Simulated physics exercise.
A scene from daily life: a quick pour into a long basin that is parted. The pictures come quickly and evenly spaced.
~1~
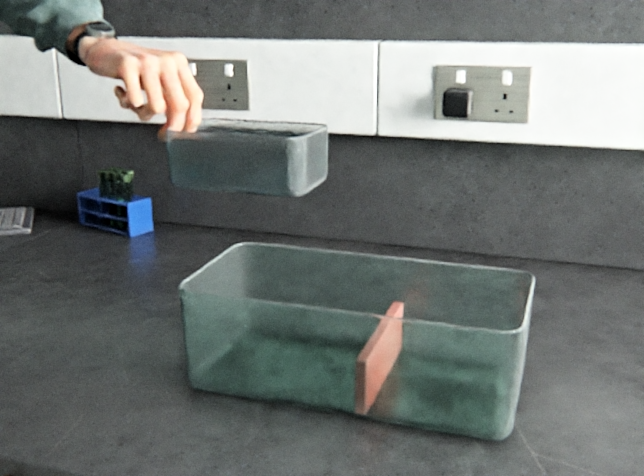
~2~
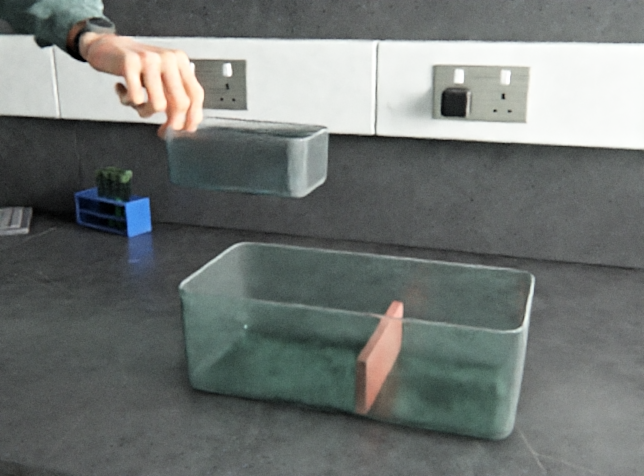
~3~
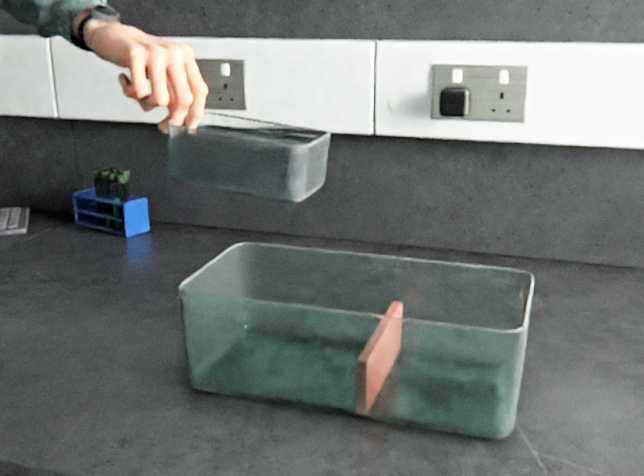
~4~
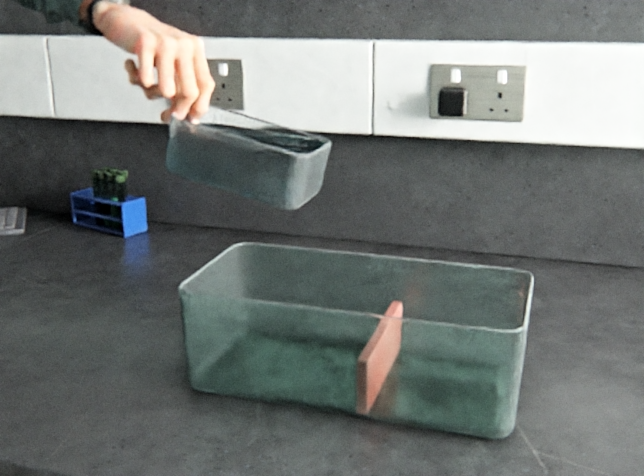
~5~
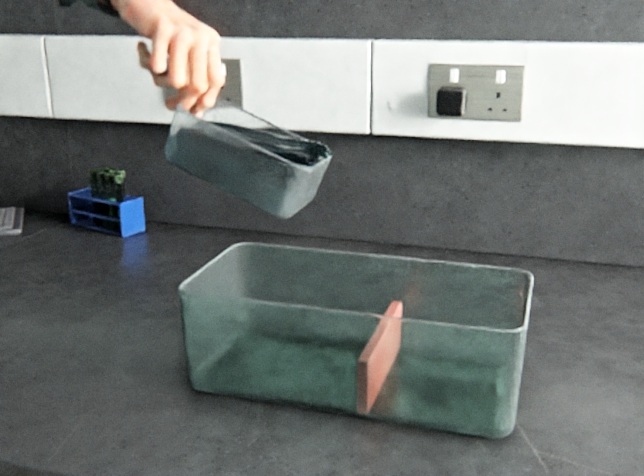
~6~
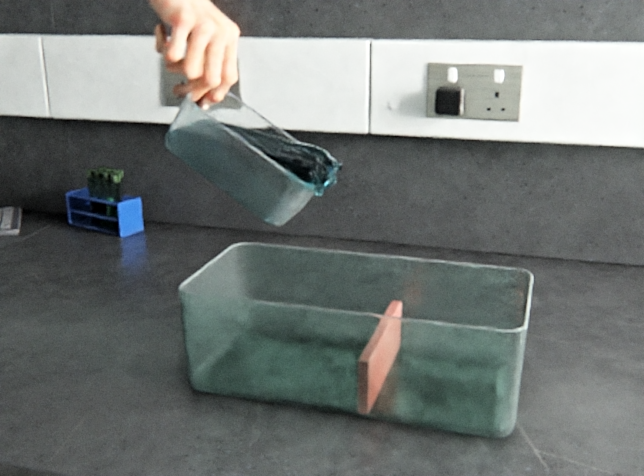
A hand tips a small clear container rightward above a long basin with a pink divider.
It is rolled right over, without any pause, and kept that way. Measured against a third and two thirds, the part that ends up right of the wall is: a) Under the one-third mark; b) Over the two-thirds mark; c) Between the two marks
Under the one-third mark.
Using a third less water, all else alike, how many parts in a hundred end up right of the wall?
Some 0 parts in a hundred.
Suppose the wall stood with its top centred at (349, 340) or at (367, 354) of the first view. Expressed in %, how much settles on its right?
About 70 % for the first and about 55 % for the second.
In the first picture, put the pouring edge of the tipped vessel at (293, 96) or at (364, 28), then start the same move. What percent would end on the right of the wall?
The first start gives some 5 %, the second some 75 %.
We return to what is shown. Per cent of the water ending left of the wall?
Some 75 parts in a hundred.
A moment on, the tilt is 95° and 10 per cent is still to pour, 42 is left of the wall and 14 right of it.
Next, the tilt is 105° and 2 per cent is still to pour, 78 is left of the wall and 17 right of it.
Then the tilt is 105° and 0 per cent is still to pour, 76 is left of the wall and 17 right of it.
Later the tilt is 105° and 0 per cent is still to pour, 77 is left of the wall and 18 right of it.
At rest 77 per cent lies left of the wall, 18 right of it and 5 outside.
